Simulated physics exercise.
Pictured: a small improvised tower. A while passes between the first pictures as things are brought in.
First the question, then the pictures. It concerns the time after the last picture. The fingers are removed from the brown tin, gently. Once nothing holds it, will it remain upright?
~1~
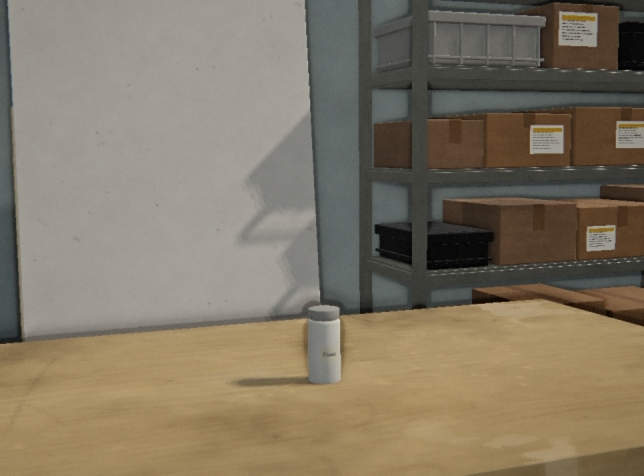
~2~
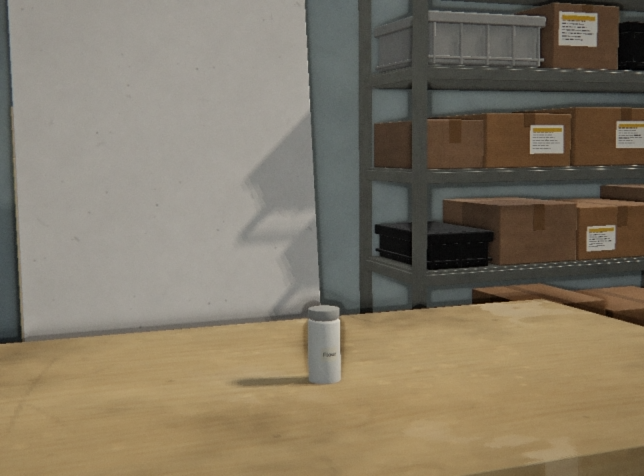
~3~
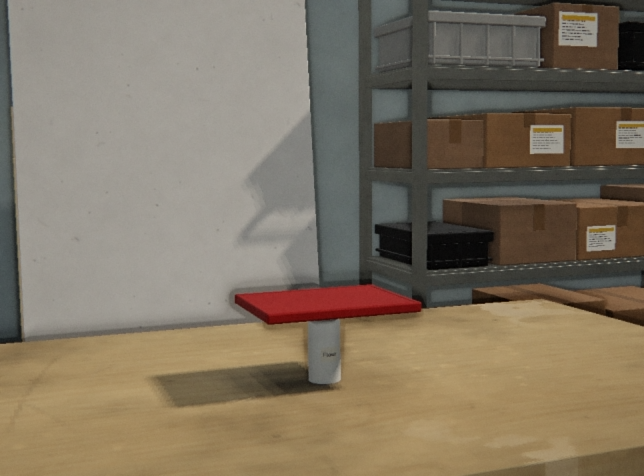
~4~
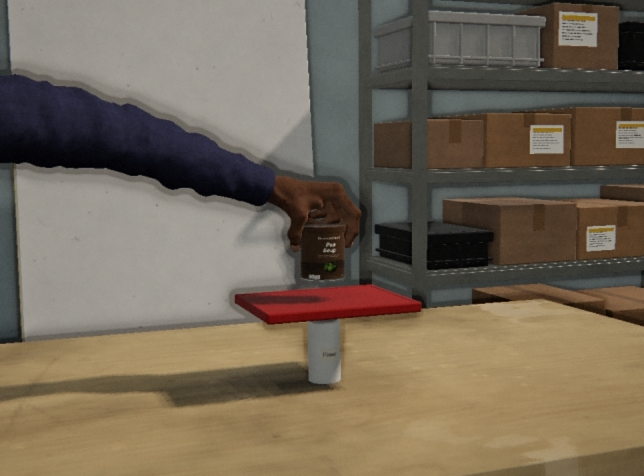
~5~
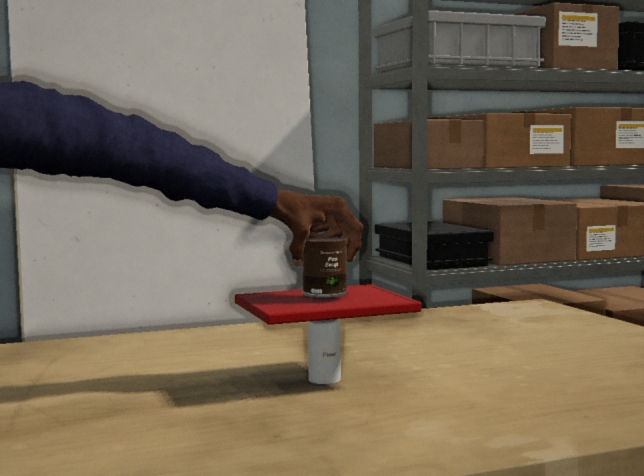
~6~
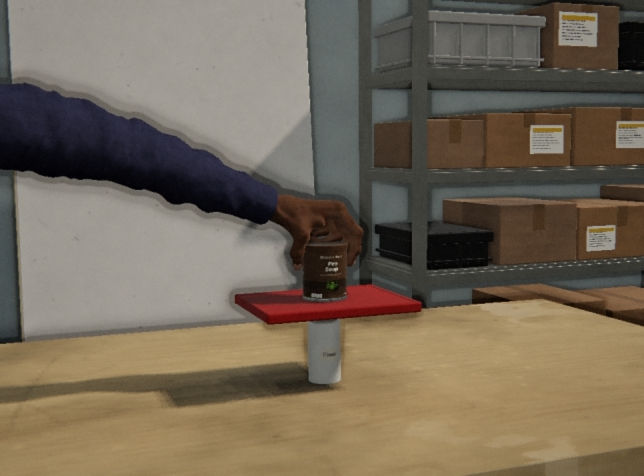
Yes, the stack bears the weight.
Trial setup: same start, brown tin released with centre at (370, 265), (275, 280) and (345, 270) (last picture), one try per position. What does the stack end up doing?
First, it gives way; second, it comes apart; third, it holds.
Then, 0.50 s on from there, no change.
Then, 1.30 s on from there, brown tin resting near (325, 272).
In the end, all 3 unmoved. At the end, from the last picture's camera, brown tin near (325, 272). The stack holds.
